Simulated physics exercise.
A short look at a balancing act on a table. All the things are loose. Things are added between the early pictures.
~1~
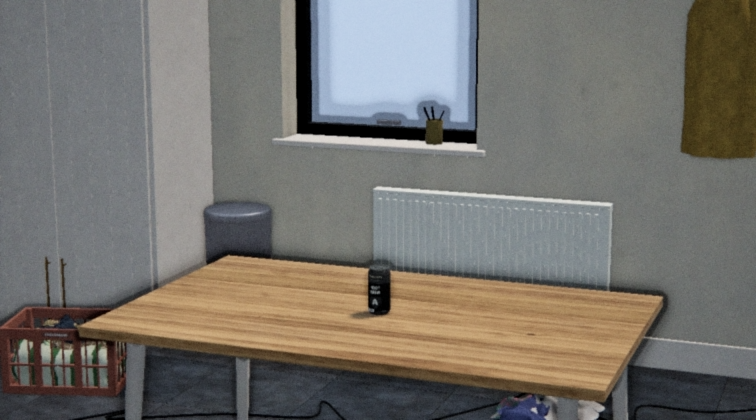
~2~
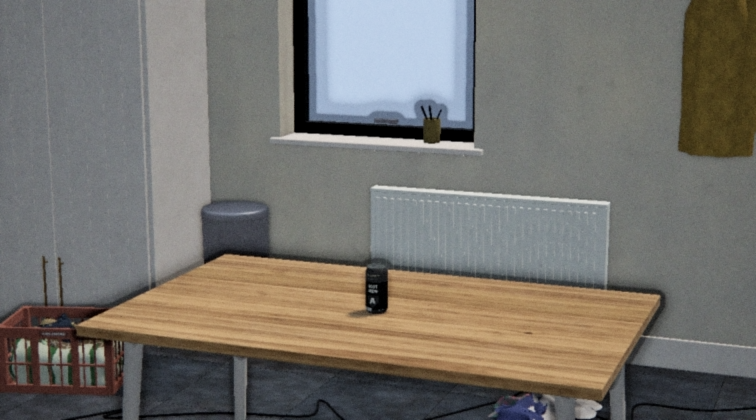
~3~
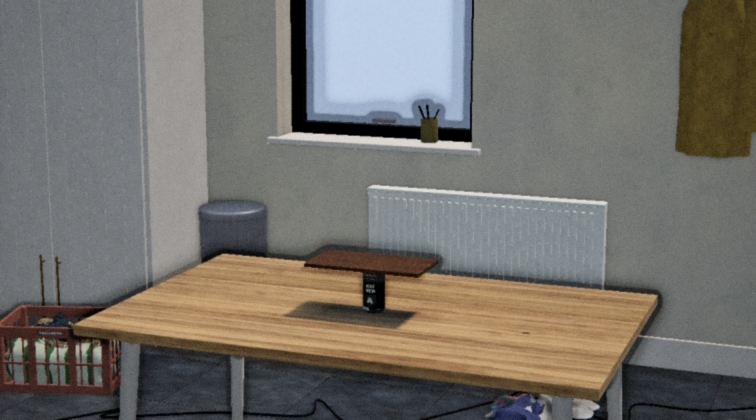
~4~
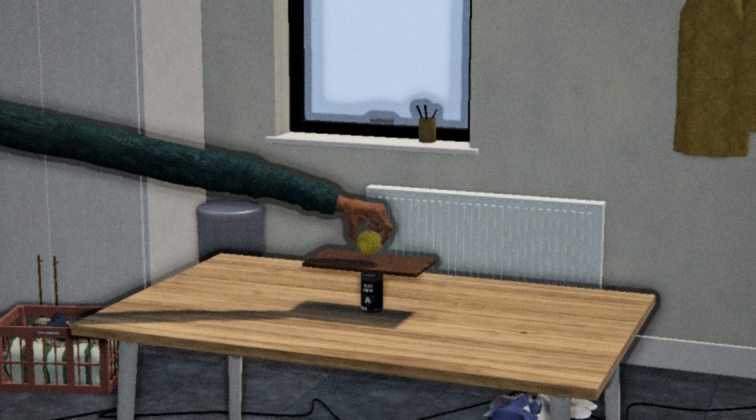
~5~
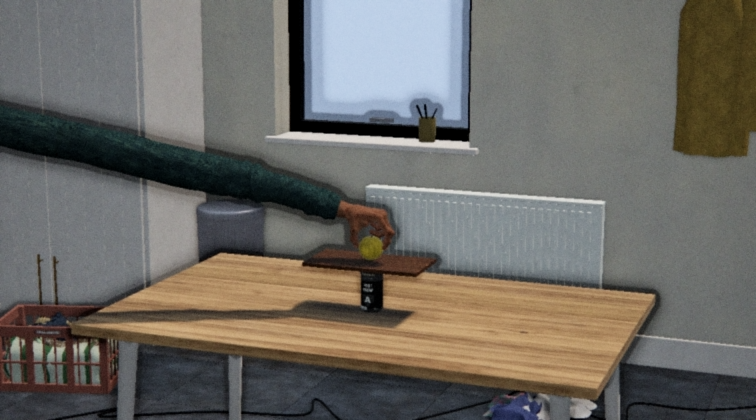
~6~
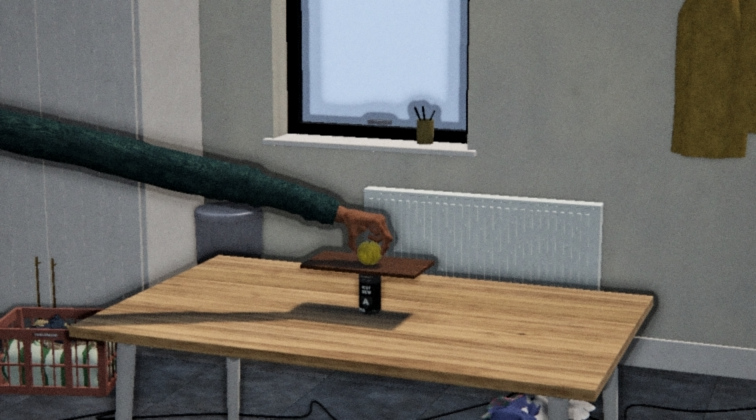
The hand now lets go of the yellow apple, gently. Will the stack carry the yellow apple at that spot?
Here the stack keeps its balance.
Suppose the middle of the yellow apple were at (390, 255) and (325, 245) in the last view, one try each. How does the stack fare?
First try: It stays up; second try: It loses its balance.
Then, 0.20 s past the last view, nothing moves.
Then, 0.60 s past the last view, yellow apple resting near (369, 253).
Finally, all 3 still in place. Final places as the last picture's camera would see them, yellow apple near (369, 253). The stack holds.
